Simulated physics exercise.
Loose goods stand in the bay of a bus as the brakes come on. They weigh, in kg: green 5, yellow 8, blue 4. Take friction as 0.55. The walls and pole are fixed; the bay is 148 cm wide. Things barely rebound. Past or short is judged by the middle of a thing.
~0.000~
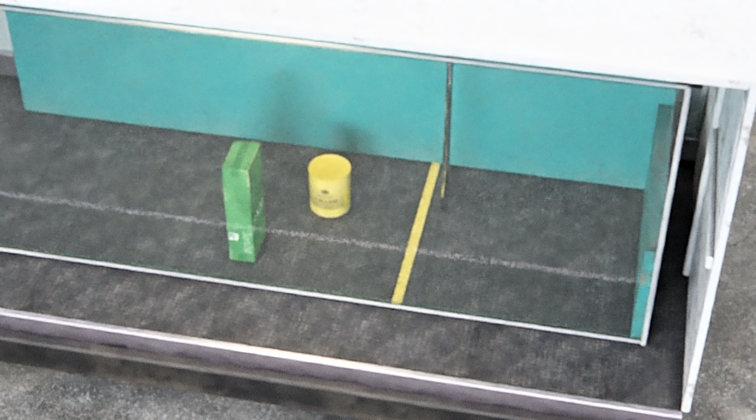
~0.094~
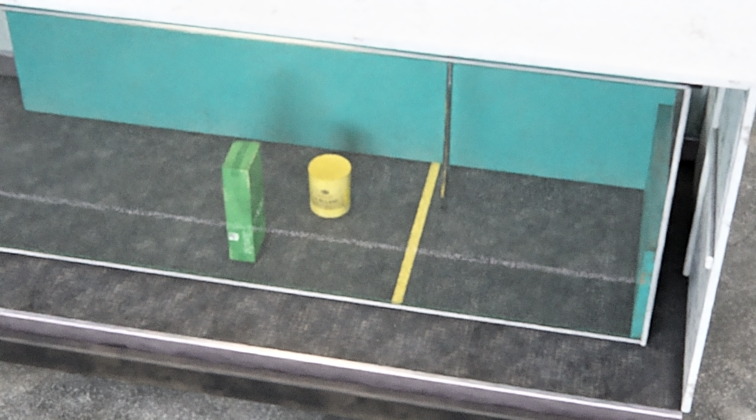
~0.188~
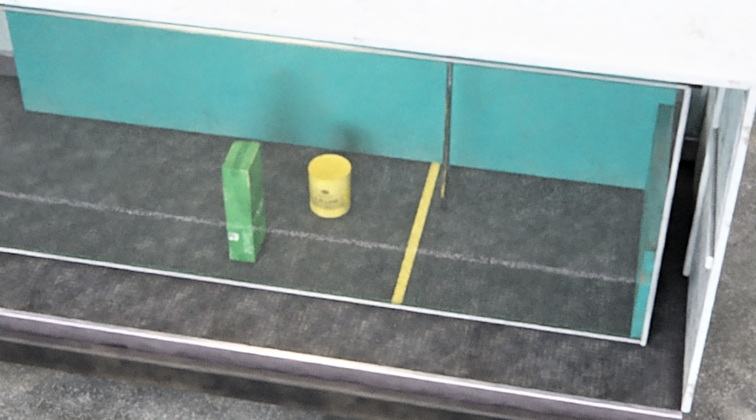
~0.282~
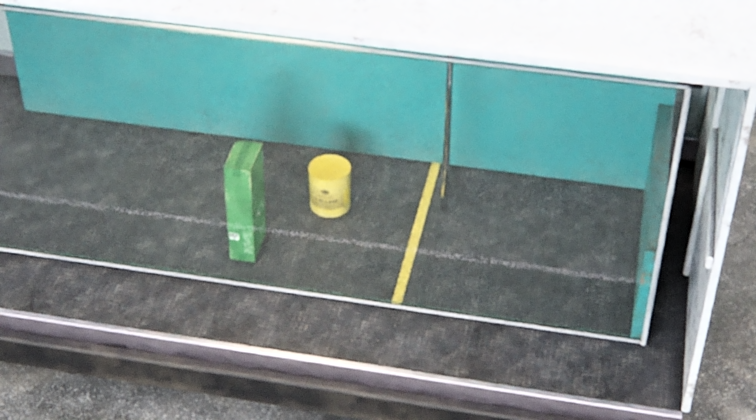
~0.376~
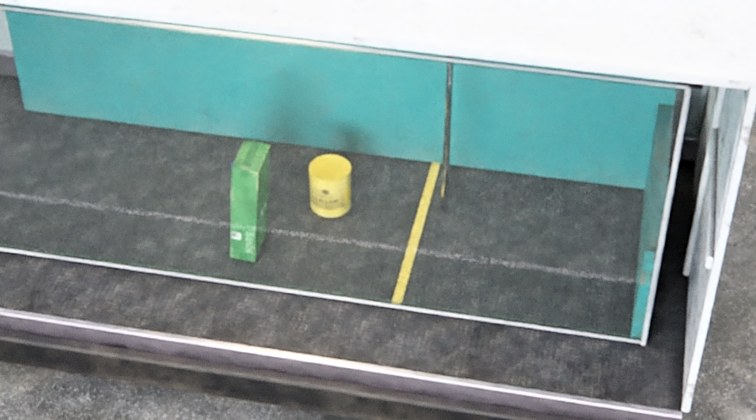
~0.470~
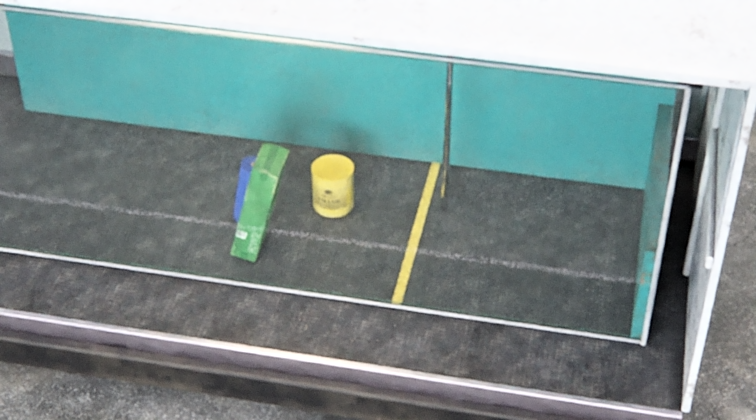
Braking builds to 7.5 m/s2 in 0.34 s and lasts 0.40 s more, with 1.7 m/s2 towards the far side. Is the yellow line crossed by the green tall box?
This time the green tall box passes the yellow line.
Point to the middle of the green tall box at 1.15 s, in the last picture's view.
Around (430, 251).
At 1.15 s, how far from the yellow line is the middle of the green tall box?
About 15 cm past it.
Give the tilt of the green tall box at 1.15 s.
Roughly 90°.
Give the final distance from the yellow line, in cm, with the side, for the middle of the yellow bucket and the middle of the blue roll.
Yellow bucket 0 short, blue roll 50 short.
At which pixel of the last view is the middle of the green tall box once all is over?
Near (435, 253).
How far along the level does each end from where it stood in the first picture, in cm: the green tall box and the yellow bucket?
Moved: Green tall box 120, yellow bucket 60.
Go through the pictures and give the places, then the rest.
The first picture shows green tall box (245, 202), yellow bucket (330, 186), yellow line (400, 292).
The second picture shows green tall box (245, 202), yellow bucket (330, 186).
The third picture shows green tall box (245, 202), yellow bucket (330, 186).
The fourth picture shows green tall box (246, 202), yellow bucket (330, 186).
The fifth picture shows green tall box (250, 202), yellow bucket (330, 186).
The sixth picture shows green tall box (259, 203), yellow bucket (333, 186), yellow line (400, 292).
After 0.75 s the green tall box is 45 cm short of the yellow line, tilted 85°, near (340, 240) in the last picture's view.
After 1.15 s the green tall box is 14 cm past the yellow line, tilted 90°, near (430, 251) in the last picture's view; the yellow bucket 2 cm short of the yellow line, tilted 0°.
After 1.65 s the green tall box is 17 cm past the yellow line, tilted 90°, near (435, 253) in the last picture's view.
When all is still (3.1 s), green tall box crosses the yellow line; blue roll stops short of the yellow line.
